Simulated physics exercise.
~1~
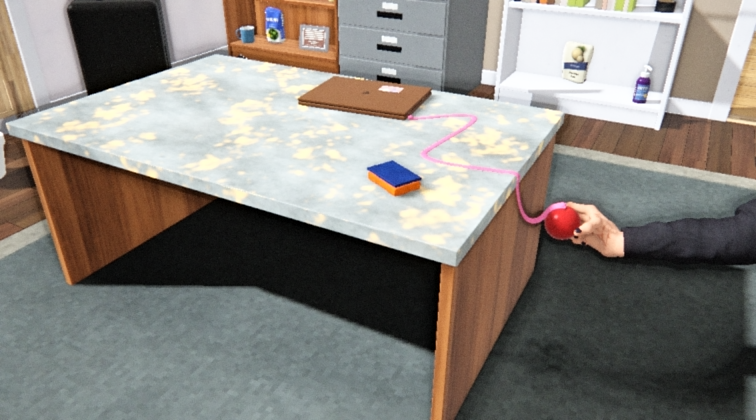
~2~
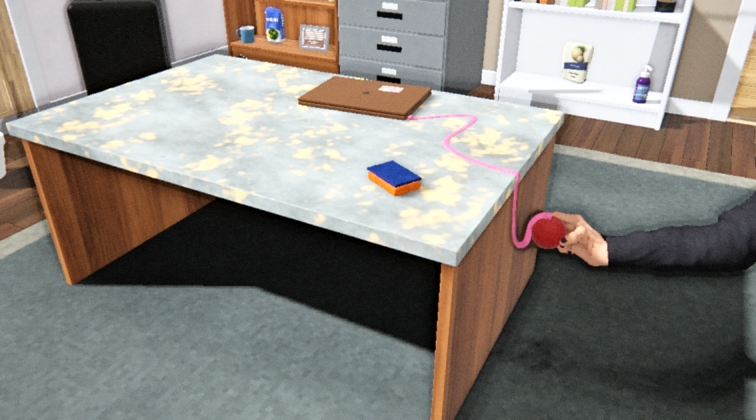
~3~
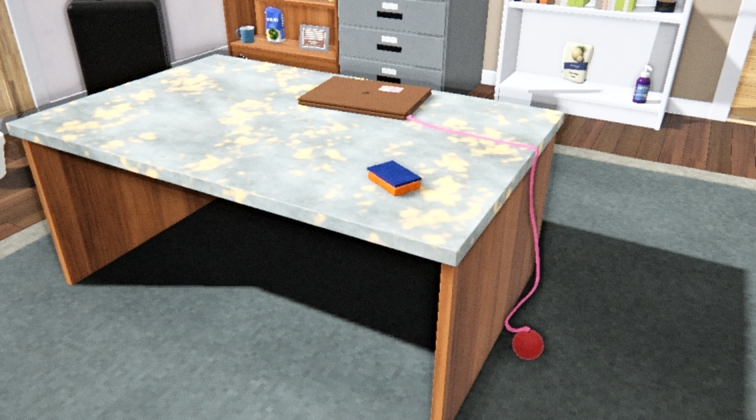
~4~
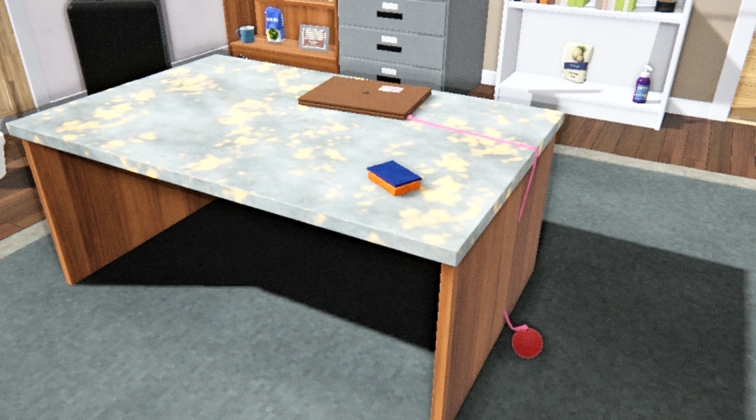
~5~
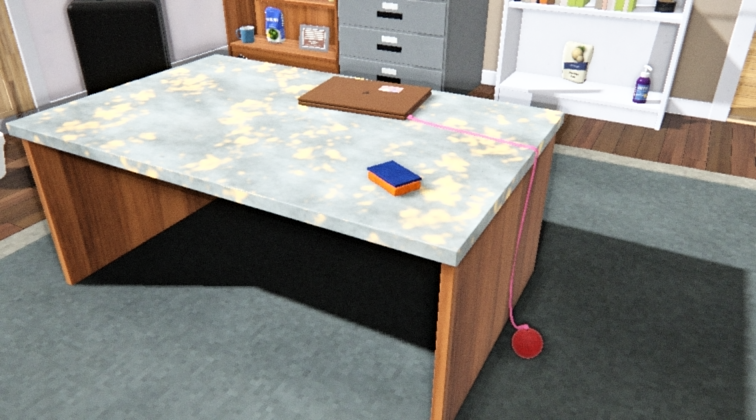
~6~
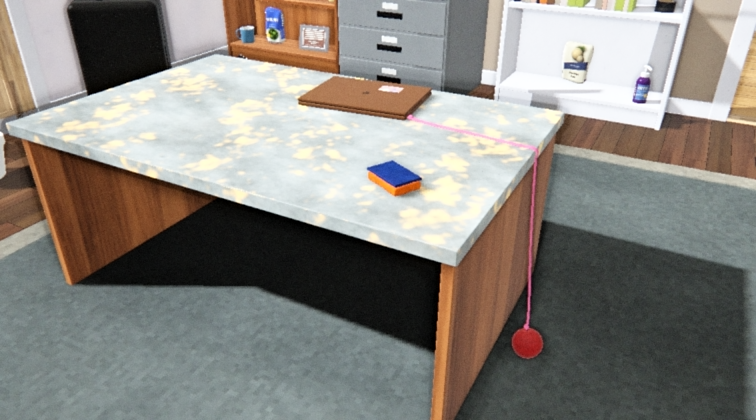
The video shows a hand holding a red apple on a pink ribbon that runs across a desk to a brown laptop, near a sponge. The hand lowers and releases the apple, which drops to the floor, the ribbon swaying, then hanging straight while the laptop and sponge stay put.
